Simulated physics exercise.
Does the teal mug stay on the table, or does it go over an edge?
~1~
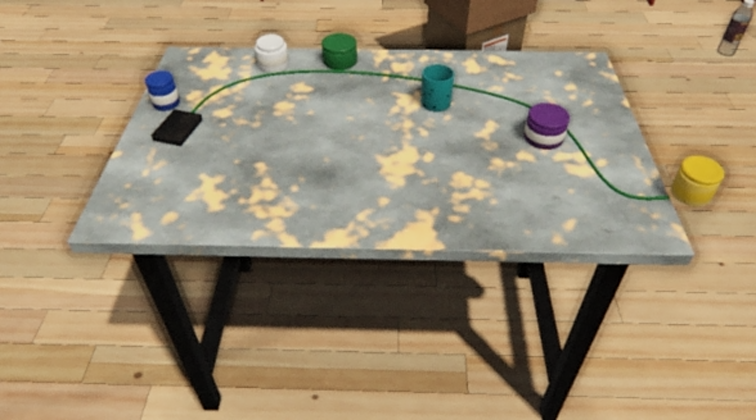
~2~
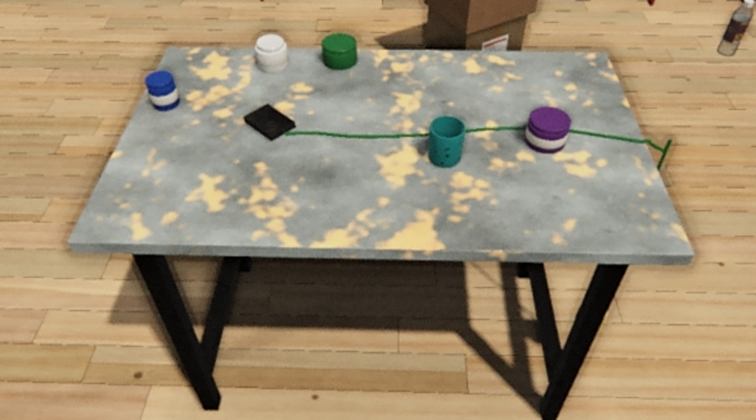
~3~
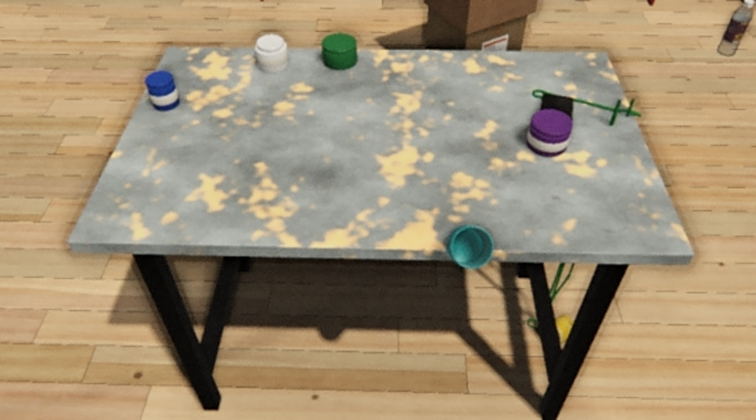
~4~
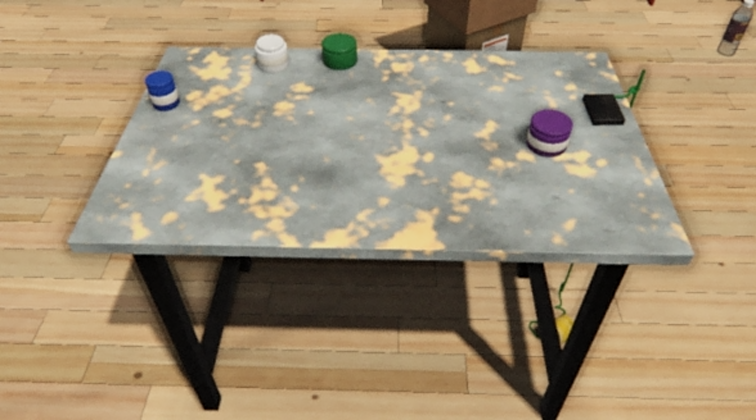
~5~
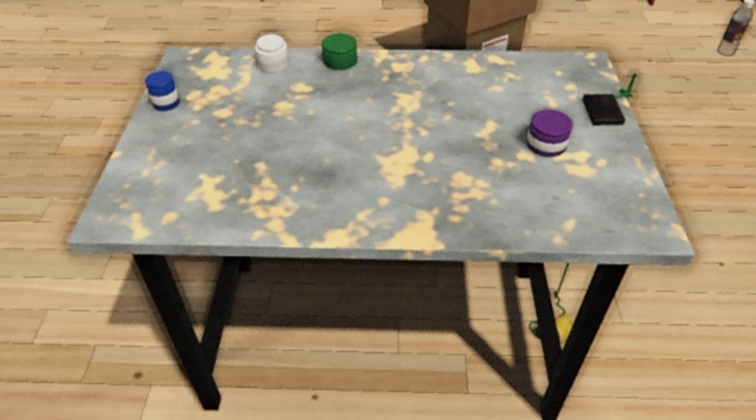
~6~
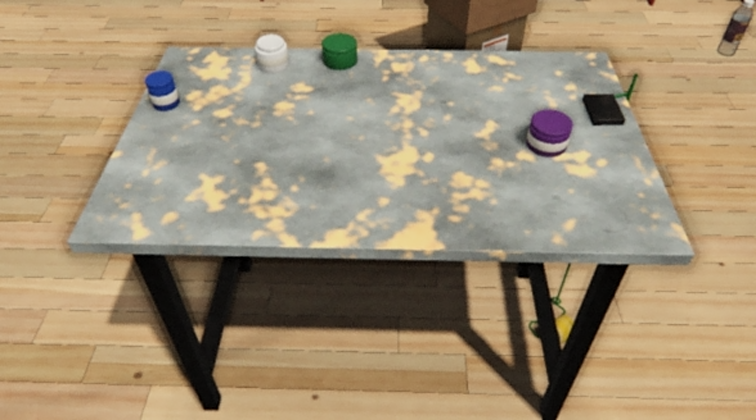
The teal mug goes over the front edge of the table after the cable sweeps it forward.
